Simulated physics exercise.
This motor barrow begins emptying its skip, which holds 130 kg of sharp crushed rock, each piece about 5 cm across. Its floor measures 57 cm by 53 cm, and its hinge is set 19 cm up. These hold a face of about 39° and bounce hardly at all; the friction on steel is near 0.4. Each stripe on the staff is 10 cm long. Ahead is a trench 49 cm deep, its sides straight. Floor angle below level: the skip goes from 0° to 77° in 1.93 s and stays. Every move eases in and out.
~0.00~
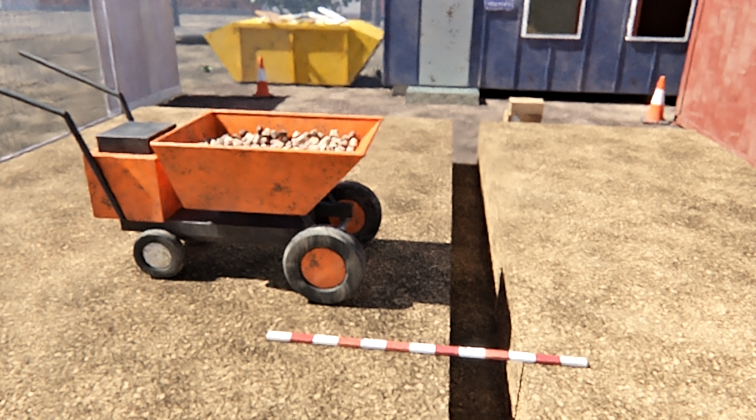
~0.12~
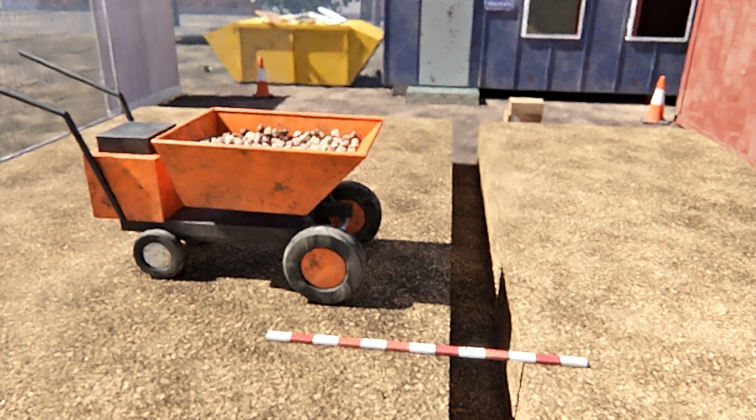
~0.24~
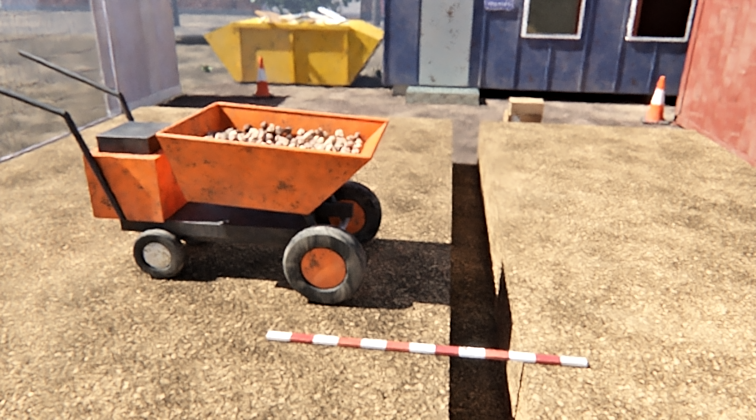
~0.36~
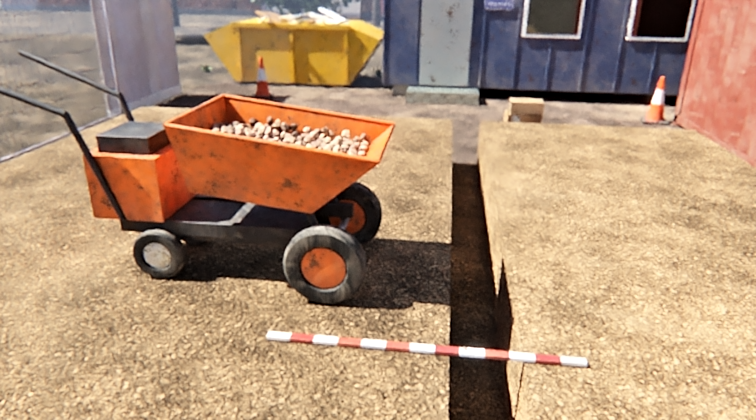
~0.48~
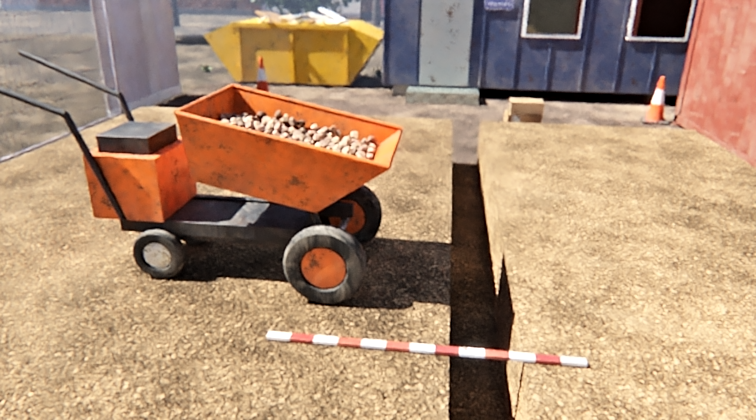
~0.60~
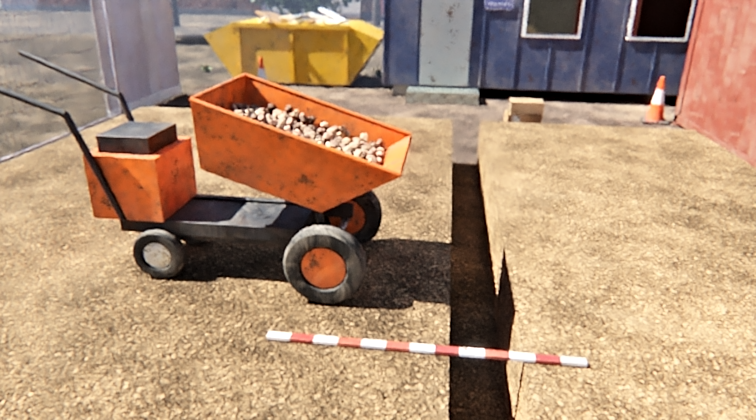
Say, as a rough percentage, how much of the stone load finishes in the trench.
Roughly 98 out of 100.
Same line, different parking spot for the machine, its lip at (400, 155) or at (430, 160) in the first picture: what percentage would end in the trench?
I'd expect some 65 per cent, then some 10.
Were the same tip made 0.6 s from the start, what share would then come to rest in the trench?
With that change, it comes to around 70 per cent.
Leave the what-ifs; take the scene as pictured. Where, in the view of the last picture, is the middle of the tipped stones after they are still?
I'd point somewhere around (478, 343).
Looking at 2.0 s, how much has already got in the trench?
55 per cent, give or take.
After 1.5 s the floor is at 65°; 100 % in the skip; the foremost stones are at (449, 237).
After 2.0 s the floor is at 77°; 42 % in the skip, 56 % in the trench, 1 % past the trench; the foremost stones are at (539, 284).
After 2.4 s the floor is at 77°; 11 % in the skip, 86 % in the trench, 2 % past the trench; the foremost stones are at (588, 299).
After 4.3 s the floor is at 77°; 0 % in the skip, 98 % in the trench, 2 % past the trench; the foremost stones are at (585, 286).
